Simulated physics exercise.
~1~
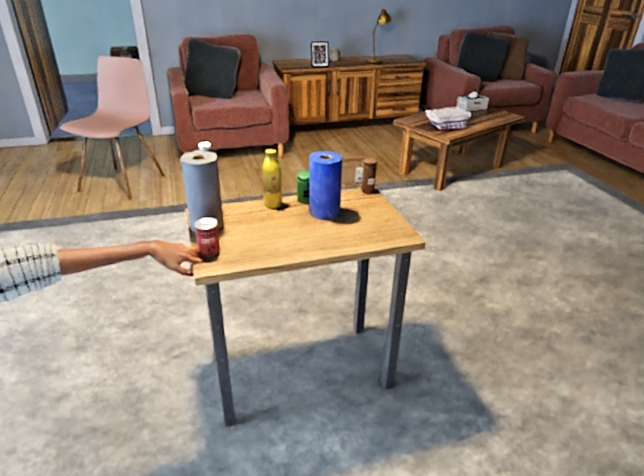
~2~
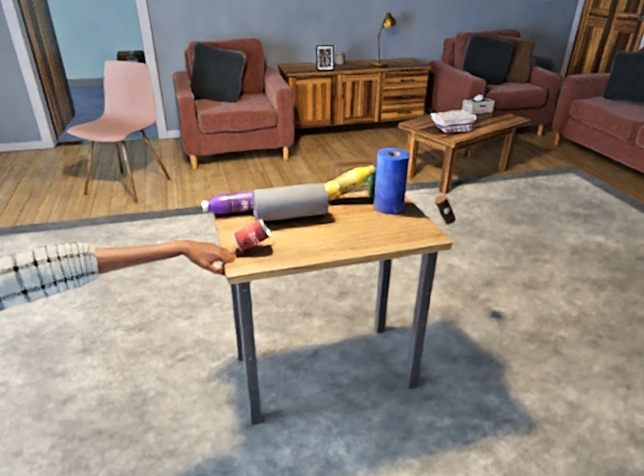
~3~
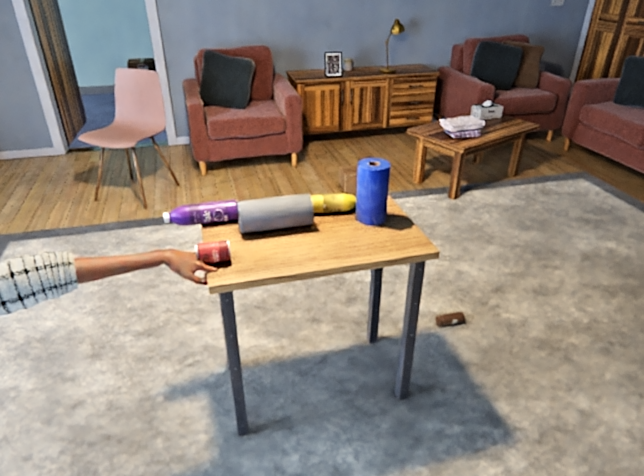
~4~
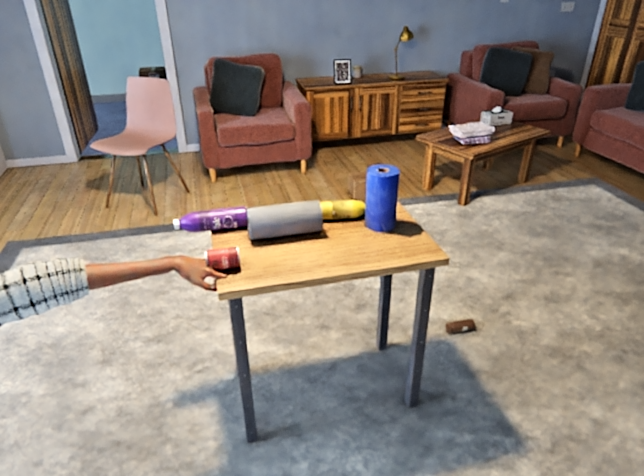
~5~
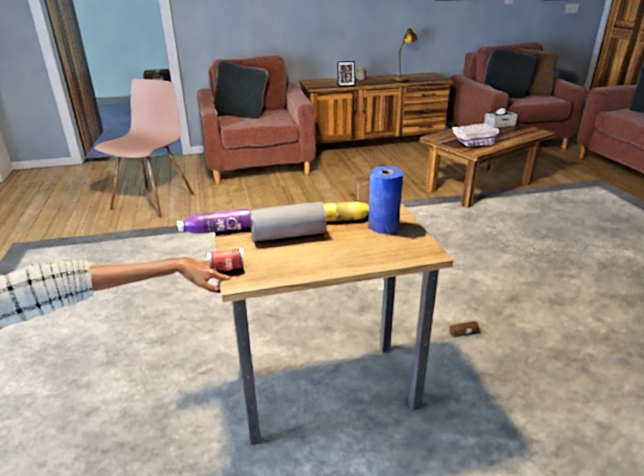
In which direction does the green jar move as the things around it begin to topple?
The green jar moves to the right, as the viewer sees it.
Upright rolls, bottles and small containers crowd a light wooden side table on a grey carpet, seen from slightly above in a living room with reddish armchairs. A hand in a checked sleeve holds the table's left corner, beside a red tin and a grey roll, with a blue roll and brown shaker farther right. The table shifts right, and the grey roll, purple bottle, yellow bottle and red tin topple as the shaker drops off the right side. The table then moves back left. Finally, the toppled things lie on the tabletop, the blue roll stands, and the shaker lies on the carpet.
